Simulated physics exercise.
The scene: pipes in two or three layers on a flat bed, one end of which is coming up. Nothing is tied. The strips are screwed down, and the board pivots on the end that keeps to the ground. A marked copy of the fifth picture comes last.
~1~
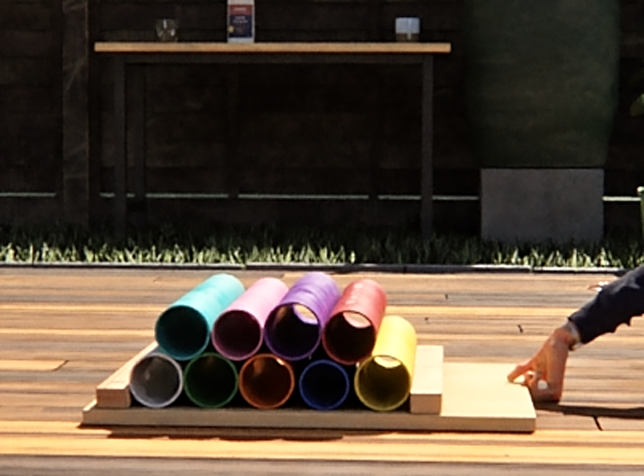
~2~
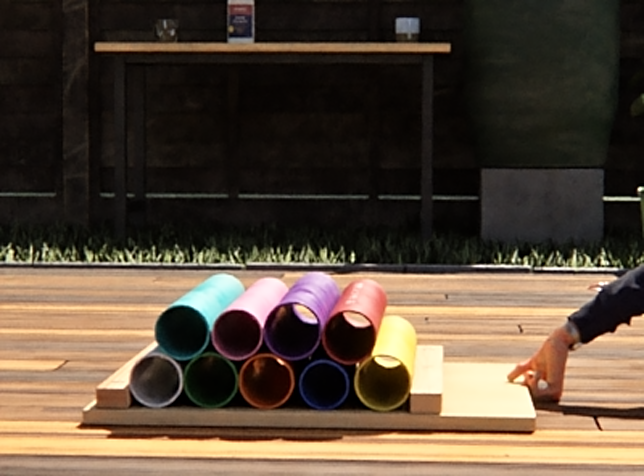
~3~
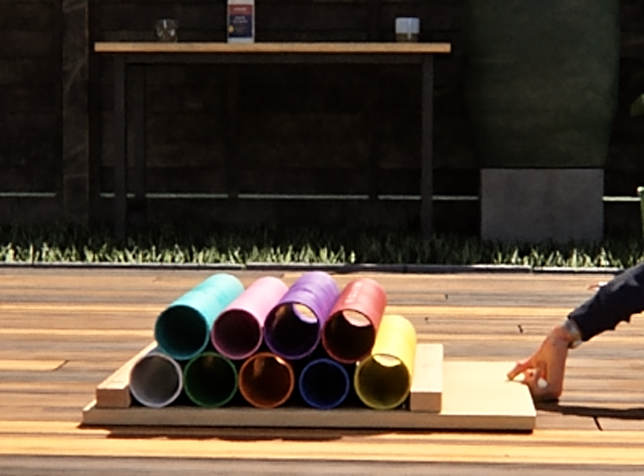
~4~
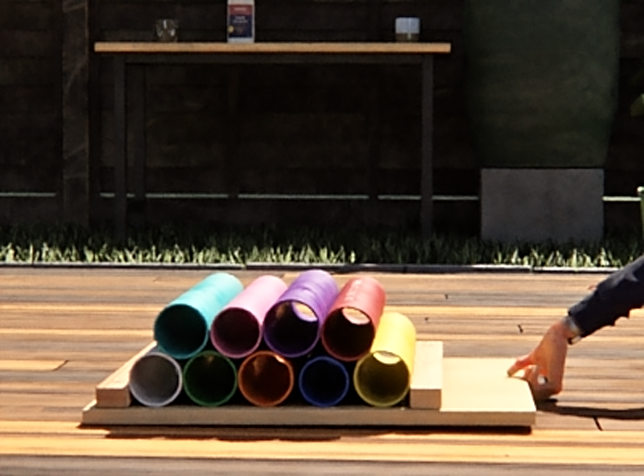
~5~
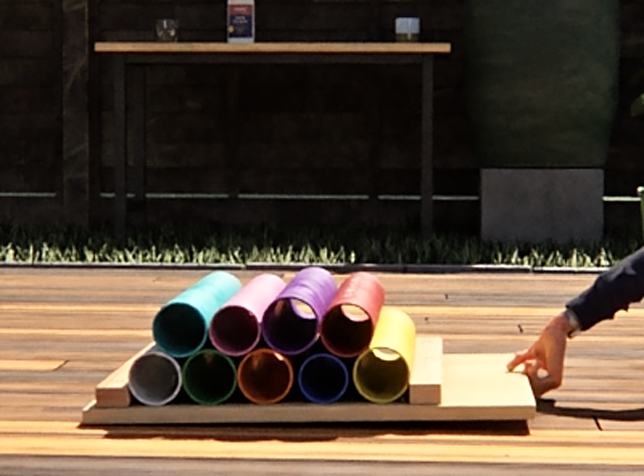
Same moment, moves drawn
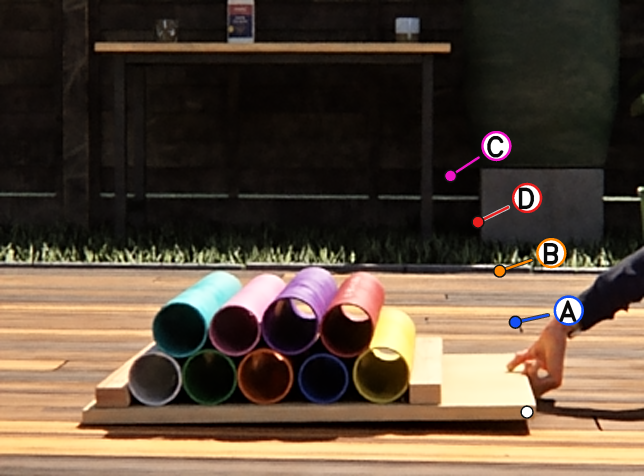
To begin with, nine colourful pipes lie in two layers between wooden strips on a flat board on a deck, with a hand at the board's right end. The hand then slowly raises that end slightly, and the board tilts a little, with the pipes staying stacked together.
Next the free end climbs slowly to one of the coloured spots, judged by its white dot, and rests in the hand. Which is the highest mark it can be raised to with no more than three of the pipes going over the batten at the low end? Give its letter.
At most to B.
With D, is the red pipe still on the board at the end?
The red pipe: No.
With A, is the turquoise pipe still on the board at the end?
Yes, with A.
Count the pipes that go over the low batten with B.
At B the number is none.
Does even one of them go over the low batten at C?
Yes.
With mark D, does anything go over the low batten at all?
Yes, at D.
On the marked copy, A at (516, 322); B at (500, 271); C at (451, 176); D at (478, 222); the white dot at (527, 412).
With B. Early on, board at 14°.
Further on, board at 20°.
At the end, board at 20°, none over the low batten.
As for the rest, A none over the low batten; C four over the low batten (turquoise, red, purple, pink); D four over the low batten (turquoise, red, purple, pink).
